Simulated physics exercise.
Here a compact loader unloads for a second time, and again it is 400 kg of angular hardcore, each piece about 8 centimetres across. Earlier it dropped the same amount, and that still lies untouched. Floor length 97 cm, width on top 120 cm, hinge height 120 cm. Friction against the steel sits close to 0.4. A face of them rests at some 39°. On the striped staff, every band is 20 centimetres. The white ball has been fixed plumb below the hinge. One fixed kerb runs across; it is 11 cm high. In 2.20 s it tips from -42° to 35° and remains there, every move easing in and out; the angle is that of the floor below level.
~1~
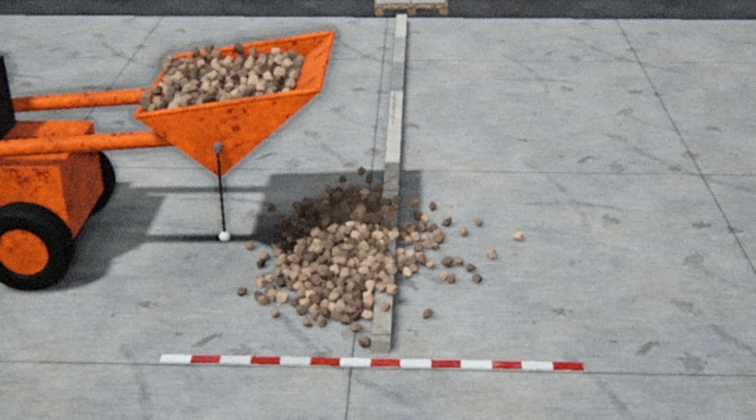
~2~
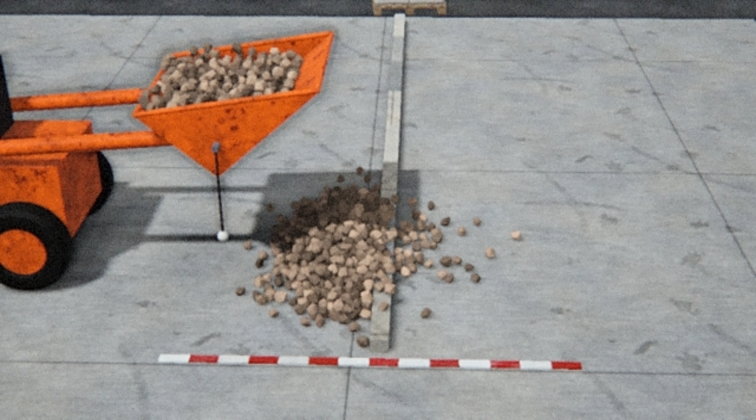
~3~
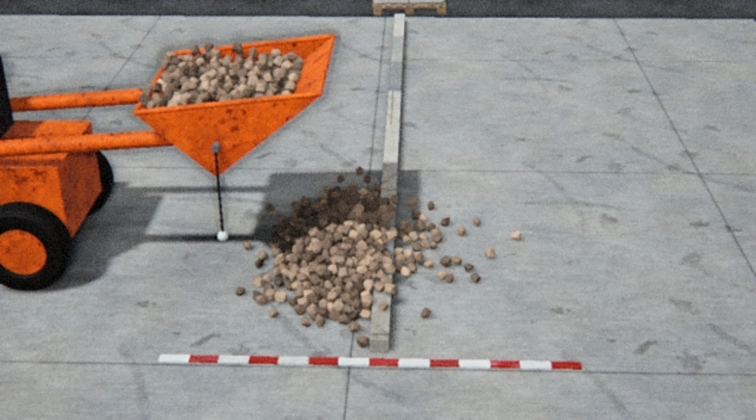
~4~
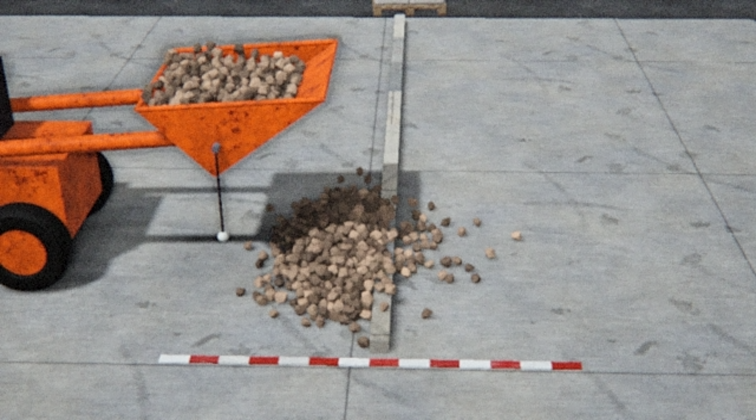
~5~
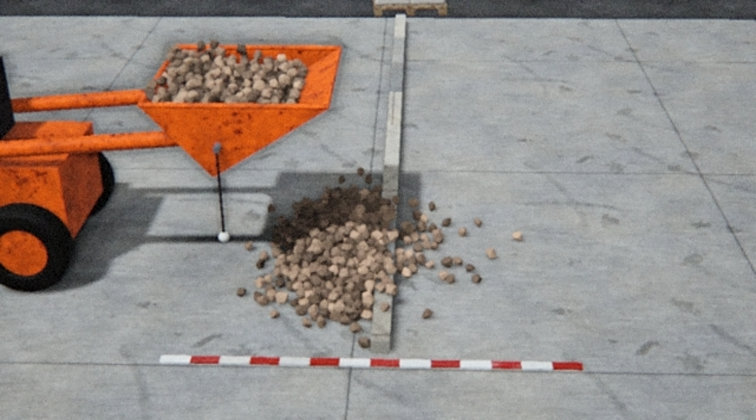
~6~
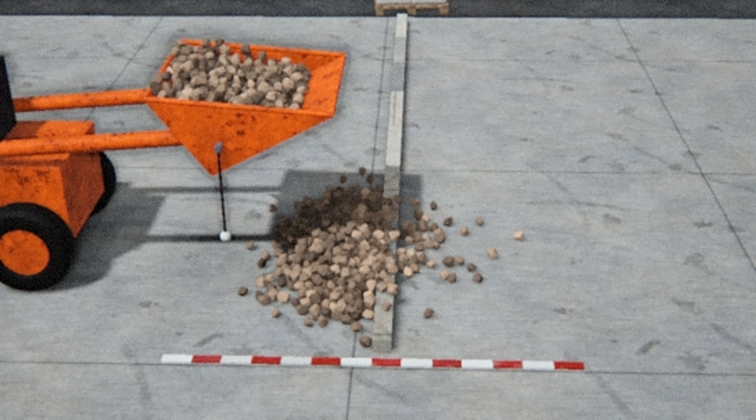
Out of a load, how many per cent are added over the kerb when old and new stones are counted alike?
Around 33 per cent.
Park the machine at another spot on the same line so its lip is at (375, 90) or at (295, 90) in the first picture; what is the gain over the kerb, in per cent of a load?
About 90 per cent for the first, 10 per cent for the second.
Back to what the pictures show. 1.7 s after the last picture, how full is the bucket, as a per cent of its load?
Roughly 50 parts in a hundred of the load.
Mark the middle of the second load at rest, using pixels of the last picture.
(365, 234).
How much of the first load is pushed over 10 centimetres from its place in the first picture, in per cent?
Roughly 5 % of them.
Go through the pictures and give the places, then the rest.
The bucket is at -42°, its lip at (320, 90); the top of the load is at (260, 57). The earlier load is highest near (355, 216), 30 cm above ground level, 93 % on this side of the kerb, 7 % over the kerb, in the first frame.
Lip at (319, 90), floor tilted -41°, highest stones at (259, 57), in the second frame.
The bucket is at -39°, its lip at (321, 94); the top of the load is at (235, 57), in the third frame.
The bucket is at -36°, its lip at (324, 100); the top of the load is at (203, 57), in the fourth frame.
Lip at (328, 107), floor tilted -33°, highest stones at (186, 54), in the fifth frame.
The bucket is at -28°, its lip at (333, 115); the top of the load is at (191, 50), in the sixth frame.
Then, 1.0 s after the last picture the floor is at 23°; in per cent of one load, 100 in the bucket, 93 on this side of the kerb, 7 over the kerb; the foremost stones are at (477, 253).
Then, 1.7 s after the last picture the floor is at 35°; in per cent of one load, 50 in the bucket, 143 on this side of the kerb, 7 over the kerb; the foremost stones are at (477, 253).
Then, 2.1 s after the last picture the floor is at 35°; in per cent of one load, 18 in the bucket, 159 on this side of the kerb, 24 over the kerb; the foremost stones are at (485, 253).
Then, 4.7 s after the last picture the floor is at 35°; in per cent of one load, 0 in the bucket, 161 on this side of the kerb, 39 over the kerb; the foremost stones are at (495, 244). Net gain over the kerb, 33.
